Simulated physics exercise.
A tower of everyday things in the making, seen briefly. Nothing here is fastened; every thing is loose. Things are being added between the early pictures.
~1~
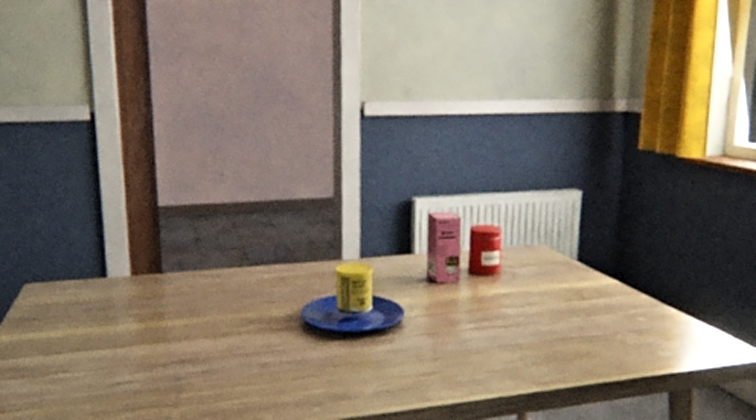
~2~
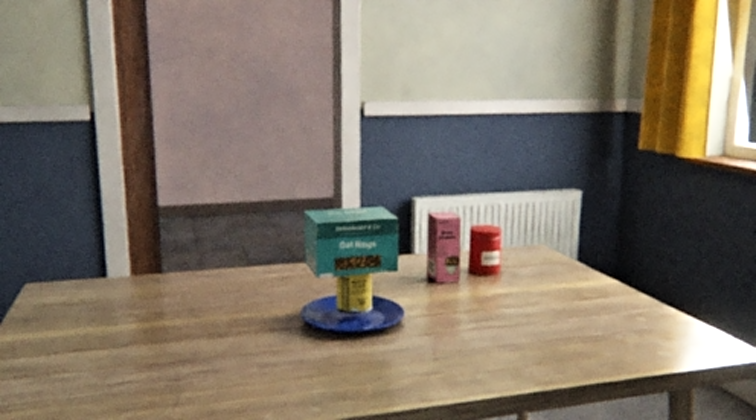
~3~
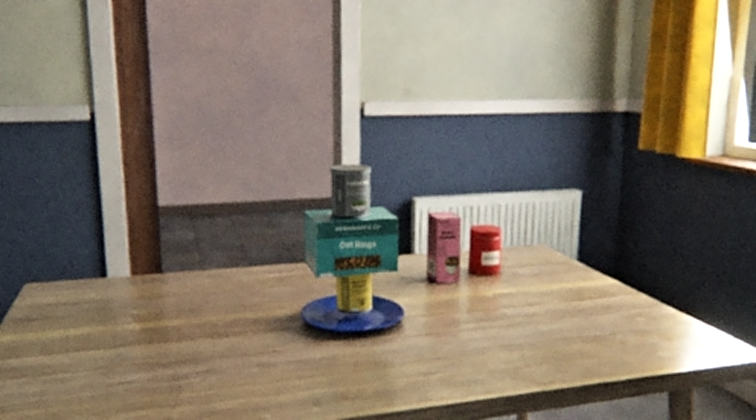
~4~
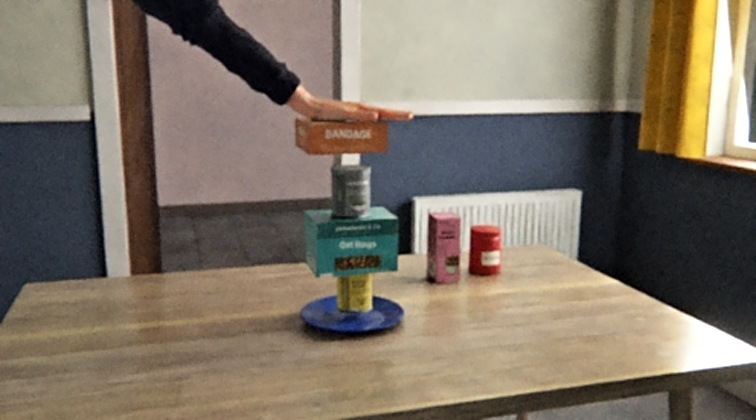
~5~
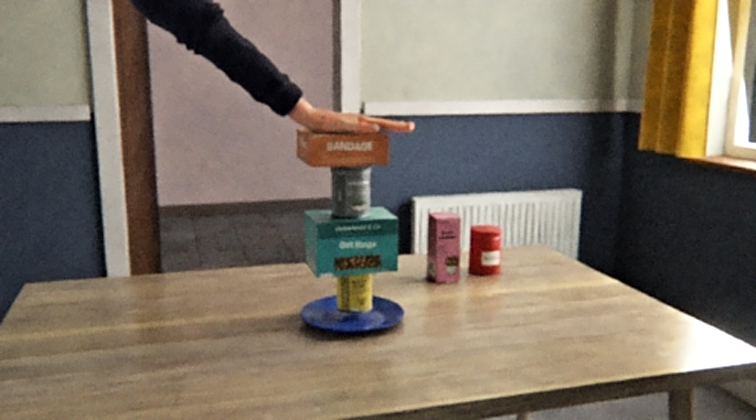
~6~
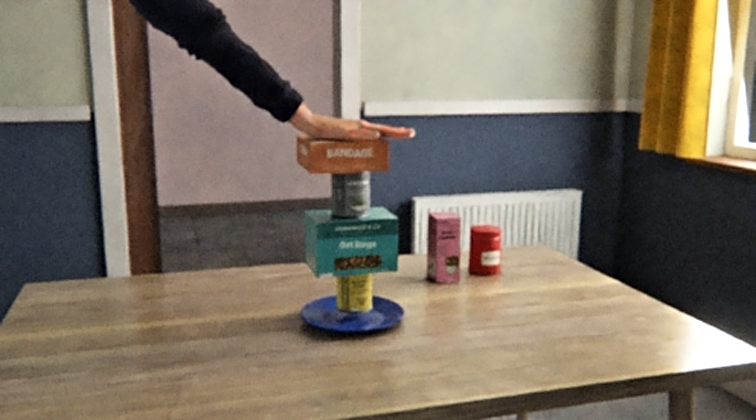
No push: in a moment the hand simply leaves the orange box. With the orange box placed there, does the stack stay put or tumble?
The pile will stay secure.
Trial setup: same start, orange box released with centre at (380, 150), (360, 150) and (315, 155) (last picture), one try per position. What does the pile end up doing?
Collapses; stays standing; collapses.
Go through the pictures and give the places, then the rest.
In the first picture, the last thing is not in view yet; yellow pot (354, 288).
In the second picture, the last thing is not in view yet; pink carton (444, 247).
In the third picture, the last thing is not in view yet; red jar (485, 250).
The fourth picture shows coming down; orange box (340, 134); yellow pot (354, 288).
The fifth picture shows coming down; orange box (341, 146); pink carton (444, 247).
The sixth picture shows in place under the hand; orange box (341, 152); red jar (485, 250).
Then, 0.90 s on from there, no change.
Then, 2.00 s on from there, orange box resting near (341, 153).
In the end, all 7 unmoved. At the end, from the last picture's camera, orange box near (340, 153). The pile stays up.
